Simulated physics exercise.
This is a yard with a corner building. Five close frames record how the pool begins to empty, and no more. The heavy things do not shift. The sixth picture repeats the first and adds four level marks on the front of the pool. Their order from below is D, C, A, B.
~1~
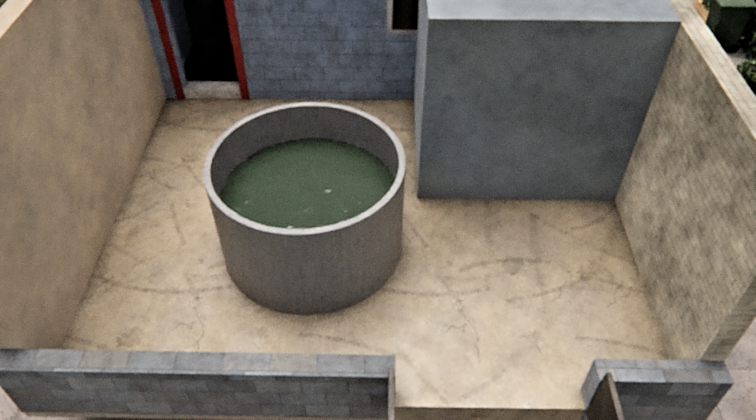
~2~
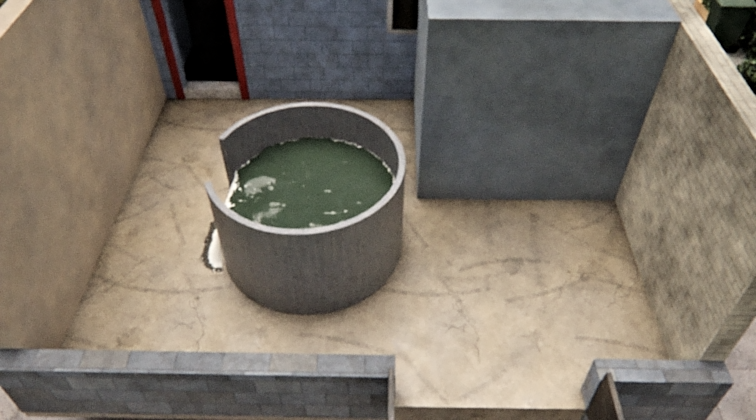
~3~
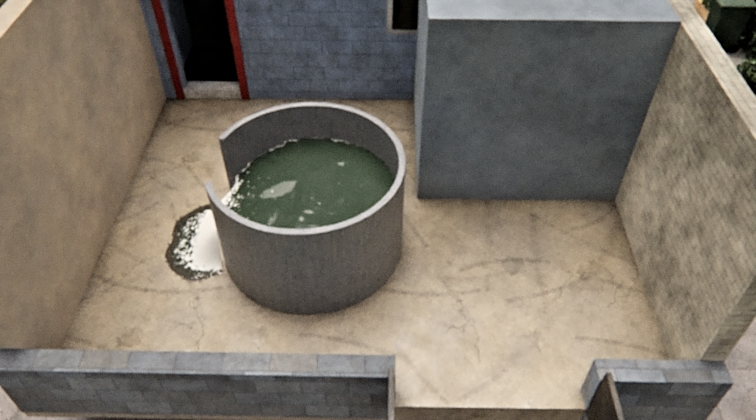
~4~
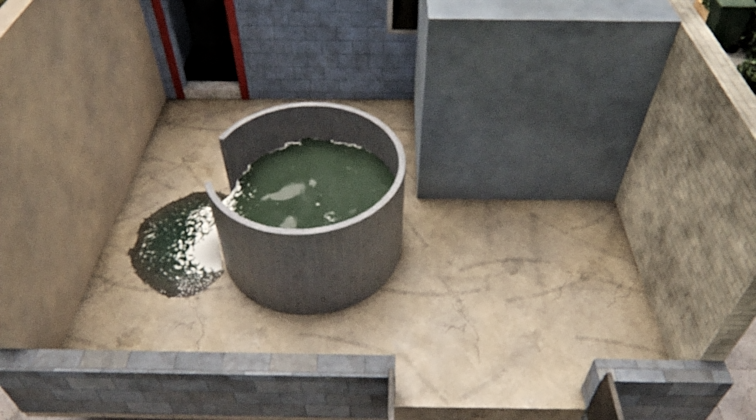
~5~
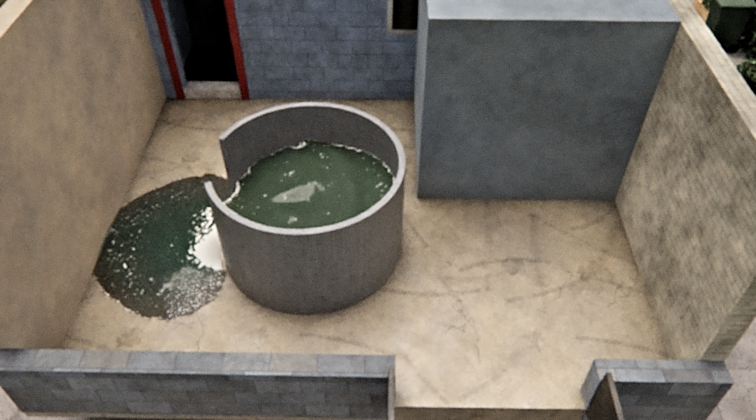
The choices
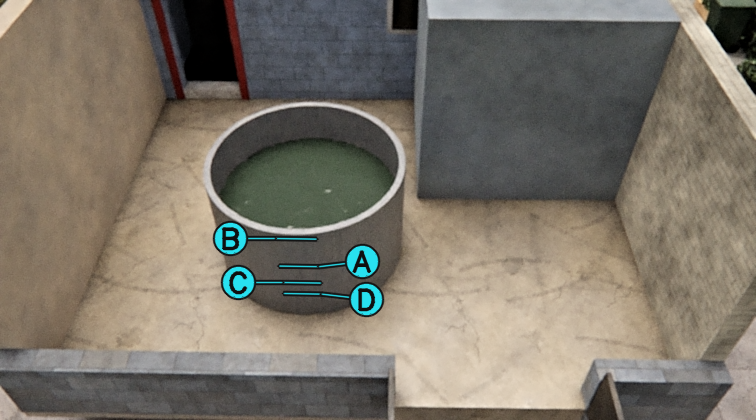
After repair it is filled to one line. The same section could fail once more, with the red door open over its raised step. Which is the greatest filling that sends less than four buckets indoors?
The limit is C.
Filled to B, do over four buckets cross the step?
Yes.
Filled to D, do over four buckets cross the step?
No, not at all.
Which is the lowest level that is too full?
The answer is A.
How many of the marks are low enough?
Two of them.
On the marked copy, A at (299, 266); B at (295, 238); C at (301, 282); D at (302, 293); from the bottom up D, C, A, B.
With A, about 9 bucketfuls get in.
With B, dozens of bucketfuls pour in.
With C, a bucket or two gets in.
With D, nothing gets over.
